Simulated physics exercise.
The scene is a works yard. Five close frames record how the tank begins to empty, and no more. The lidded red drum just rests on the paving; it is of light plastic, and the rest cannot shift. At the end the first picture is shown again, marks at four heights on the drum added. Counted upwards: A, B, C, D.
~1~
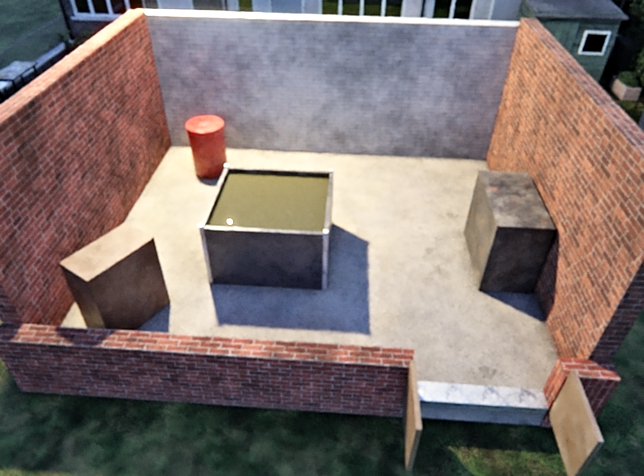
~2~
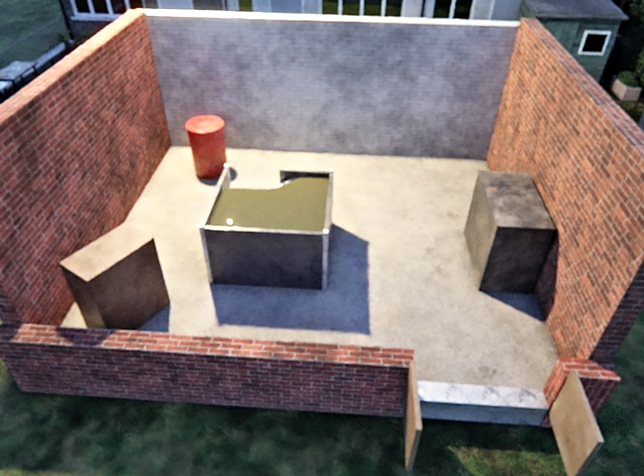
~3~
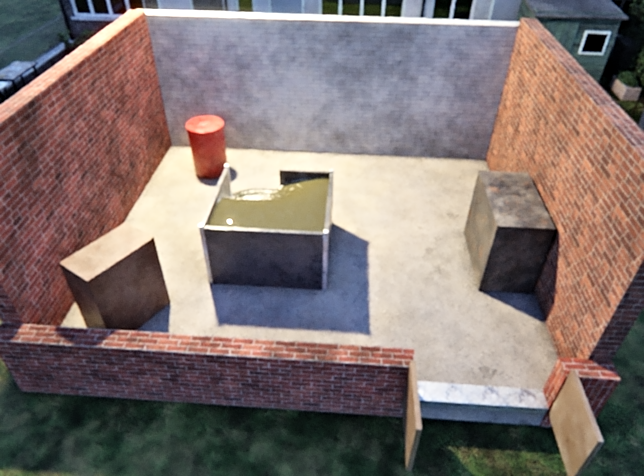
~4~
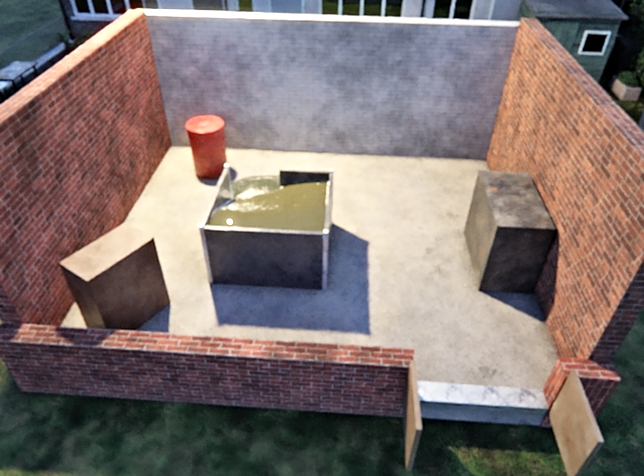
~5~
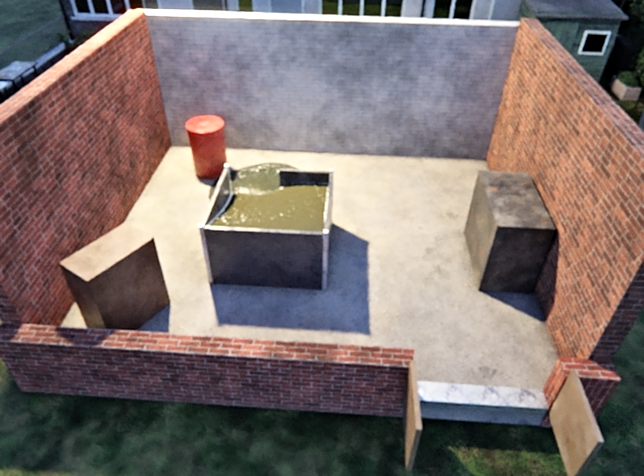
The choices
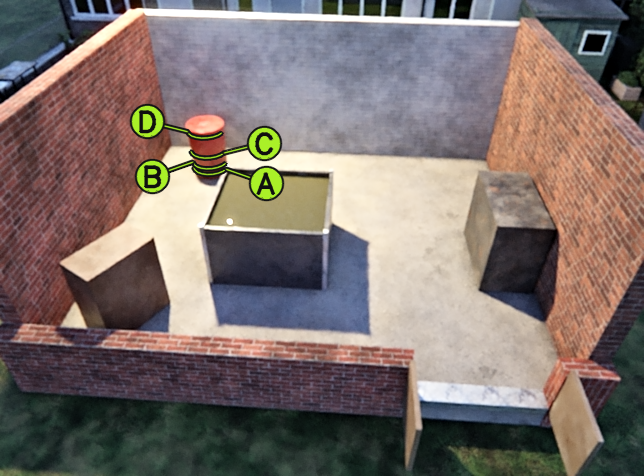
To begin with, a square tank full of murky green water stands in a brick-walled yard, near a red drum. A gap opens in its back side and the water there dips, then churns and ripples, and water spreads out behind the tank on the side near the drum.
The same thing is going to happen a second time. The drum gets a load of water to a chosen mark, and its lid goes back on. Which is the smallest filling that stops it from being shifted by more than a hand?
Go for C.
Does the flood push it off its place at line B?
Yes, it does.
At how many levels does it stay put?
Two of the four.
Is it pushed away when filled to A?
Yes, it does.
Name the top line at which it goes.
It is B.
On the marked copy, A at (207, 174); B at (206, 168); C at (204, 158); D at (201, 138); from the bottom up A, B, C, D.
For line A, it is pushed about 4 times its own width away.
For line B, it is pushed about twice its own width away.
For line C, it does not move.
For line D, it does not move.
